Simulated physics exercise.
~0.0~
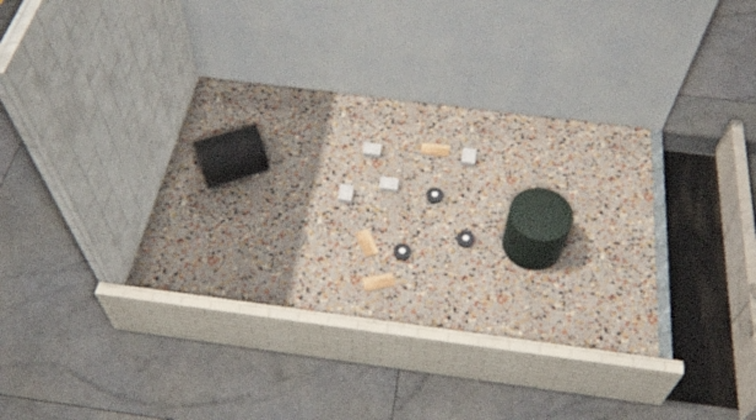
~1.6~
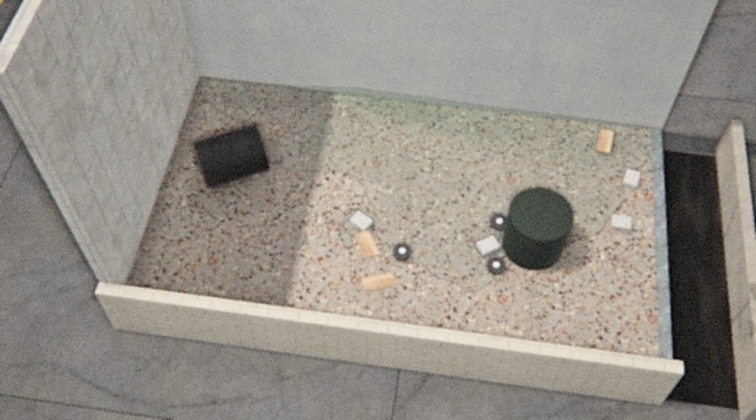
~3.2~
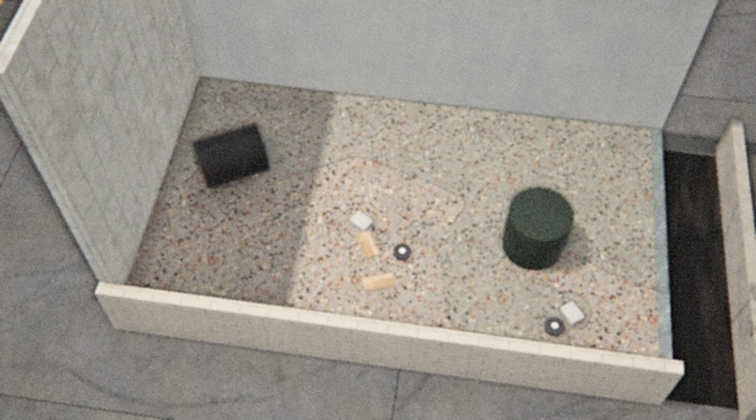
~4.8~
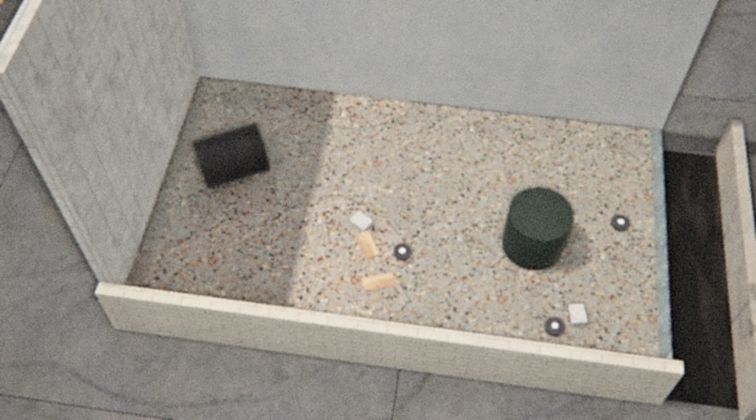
Water spills from a black drum lying on its side at the left of a pale-walled packing shed, seen from above, and spreads right across the flat speckled floor. White blocks, tan boards and small dark round floats lie mid-floor, left of an upright dark green cylinder. The flow sweeps most of them rightward, some past the cylinder, while two boards and a float stay put. A board and two white blocks then disappear toward the open right side. Finally a float appears right of the cylinder, another rests with a block near the front wall, and seven pieces remain.
